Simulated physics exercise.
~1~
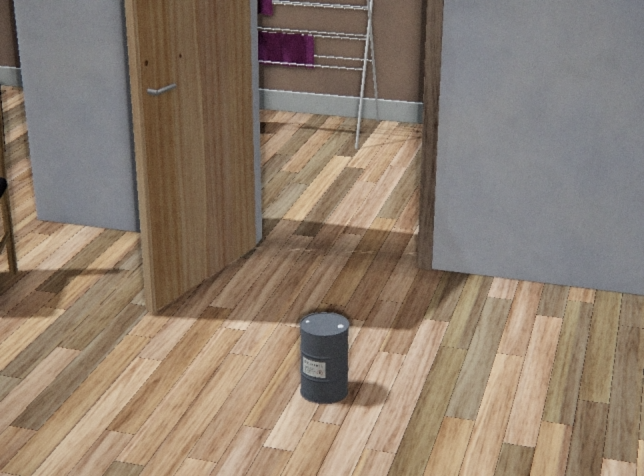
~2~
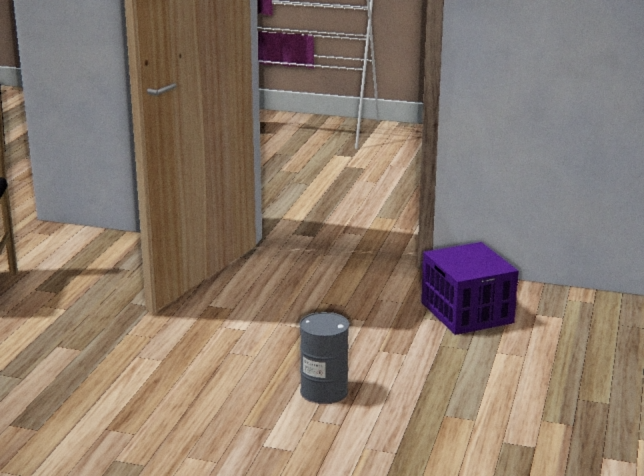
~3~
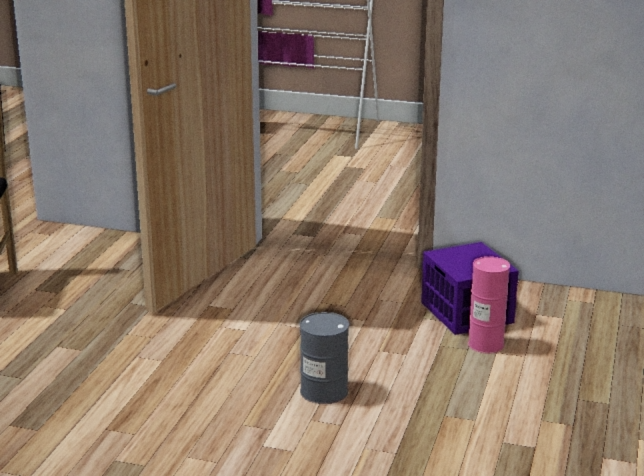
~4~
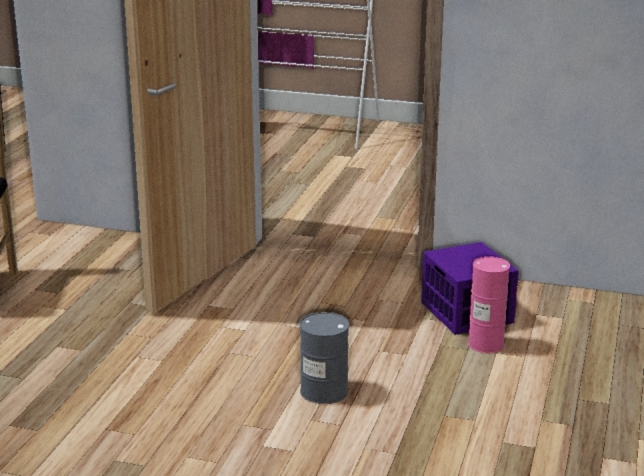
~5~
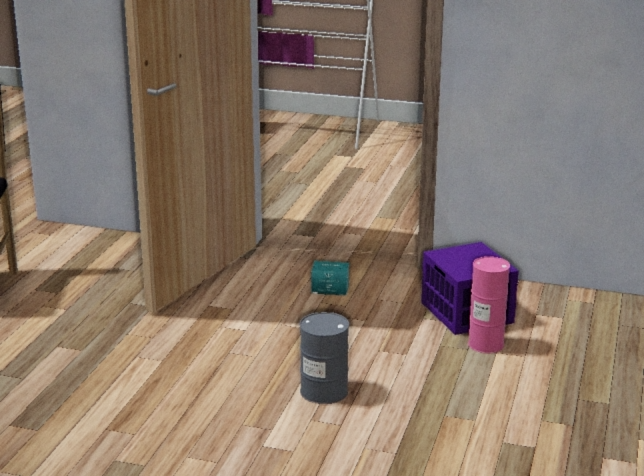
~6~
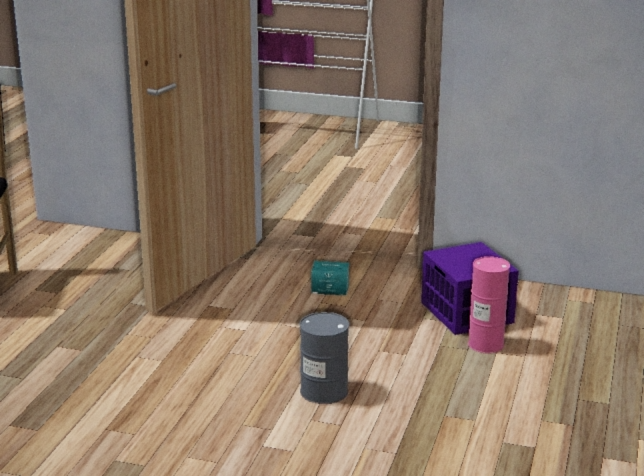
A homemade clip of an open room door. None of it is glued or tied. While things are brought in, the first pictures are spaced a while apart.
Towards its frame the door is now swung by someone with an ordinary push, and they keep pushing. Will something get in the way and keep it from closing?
No, it closes fully.
Then, 0.80 s past the last view, door 66° open.
Then, 1.20 s past the last view, door 32° open; turquoise box displaced about its own width near (355, 272).
Then, 1.40 s past the last view, door 14° open; turquoise box displaced well along near (381, 261).
Then, 1.60 s past the last view, door 0° open; turquoise box displaced well along near (398, 245).
Finally, door 0° open; moved from the start, turquoise box; the other 3 still in place. Final places as the last picture's camera would see them, turquoise box near (403, 239).
